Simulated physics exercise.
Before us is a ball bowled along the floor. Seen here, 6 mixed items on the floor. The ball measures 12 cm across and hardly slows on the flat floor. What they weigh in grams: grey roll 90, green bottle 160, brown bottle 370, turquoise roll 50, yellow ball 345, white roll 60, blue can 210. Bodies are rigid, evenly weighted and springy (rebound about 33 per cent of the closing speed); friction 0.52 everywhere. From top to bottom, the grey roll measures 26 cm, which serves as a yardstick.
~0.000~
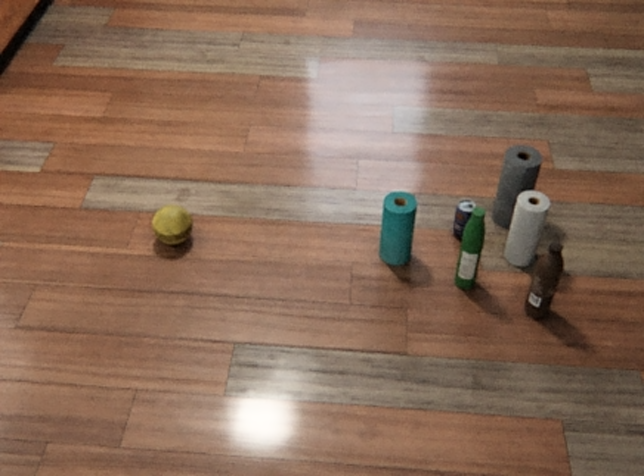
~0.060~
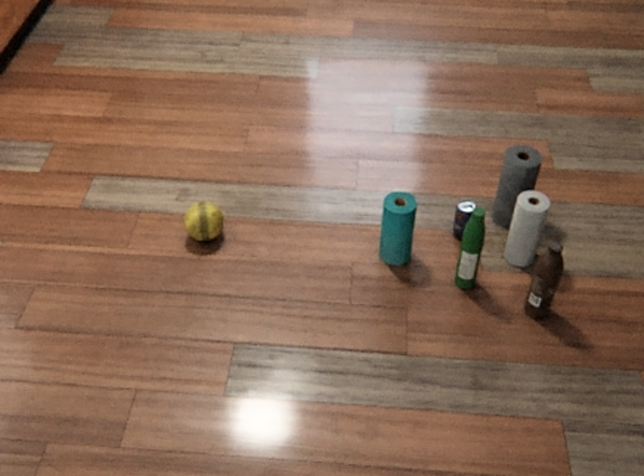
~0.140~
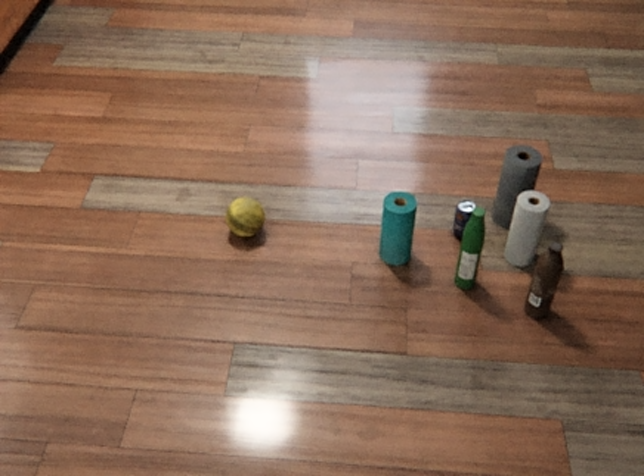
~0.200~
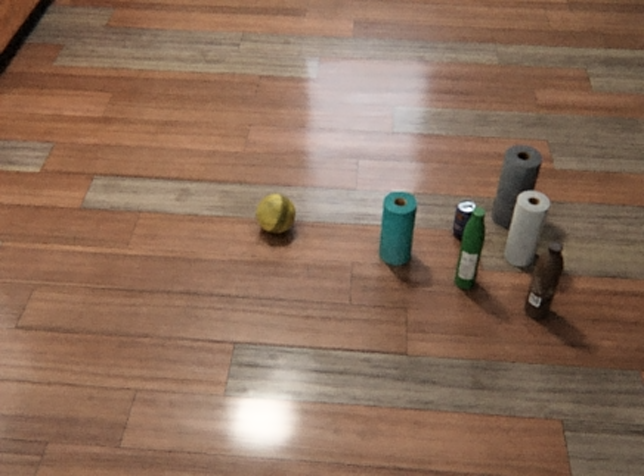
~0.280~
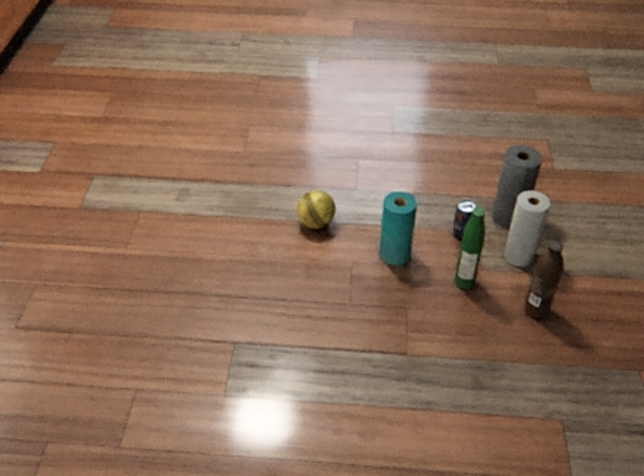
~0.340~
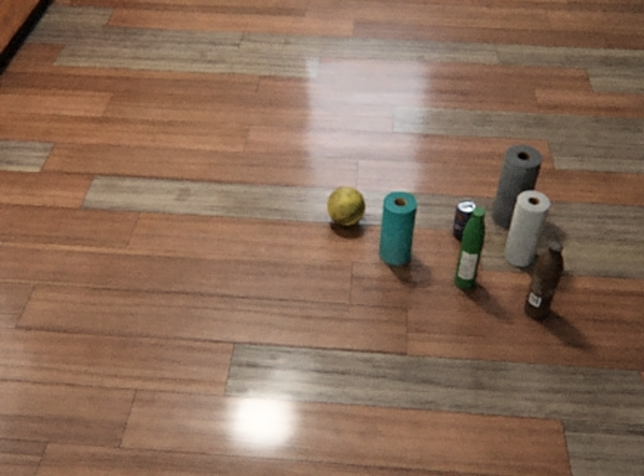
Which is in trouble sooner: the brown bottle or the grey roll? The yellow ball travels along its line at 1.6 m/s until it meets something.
The latter of the two.
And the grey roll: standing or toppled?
Well, the grey roll tumbles down.
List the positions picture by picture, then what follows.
In the first picture, ball has run 0 cm; yellow ball (173, 225); brown bottle (546, 280); grey roll (516, 188).
In the second picture, ball has run 10 cm; yellow ball (204, 221); white roll (526, 229).
In the third picture, ball has run 23 cm; yellow ball (246, 217); green bottle (471, 249).
In the fourth picture, ball has run 33 cm; yellow ball (276, 214); white roll (526, 229).
In the fifth picture, ball has run 45 cm; yellow ball (316, 209); green bottle (471, 248).
In the sixth picture, ball has run 55 cm; yellow ball (346, 206); brown bottle (546, 280); grey roll (516, 188).
Around 0.84 s, ball has run 127 cm; yellow ball near (552, 174); grey roll at 34° to upright near (572, 203).
Around 1.44 s, ball has run 200 cm; grey roll on its side near (606, 242).
Finally (2.2 s), on their side or leaning hard on the floor, grey roll; the other 5 still in place (within 8 cm). Final places as that camera would see them, brown bottle near (546, 280), grey roll near (606, 244). Brown bottle was never lost; grey roll went at 0.86 s.
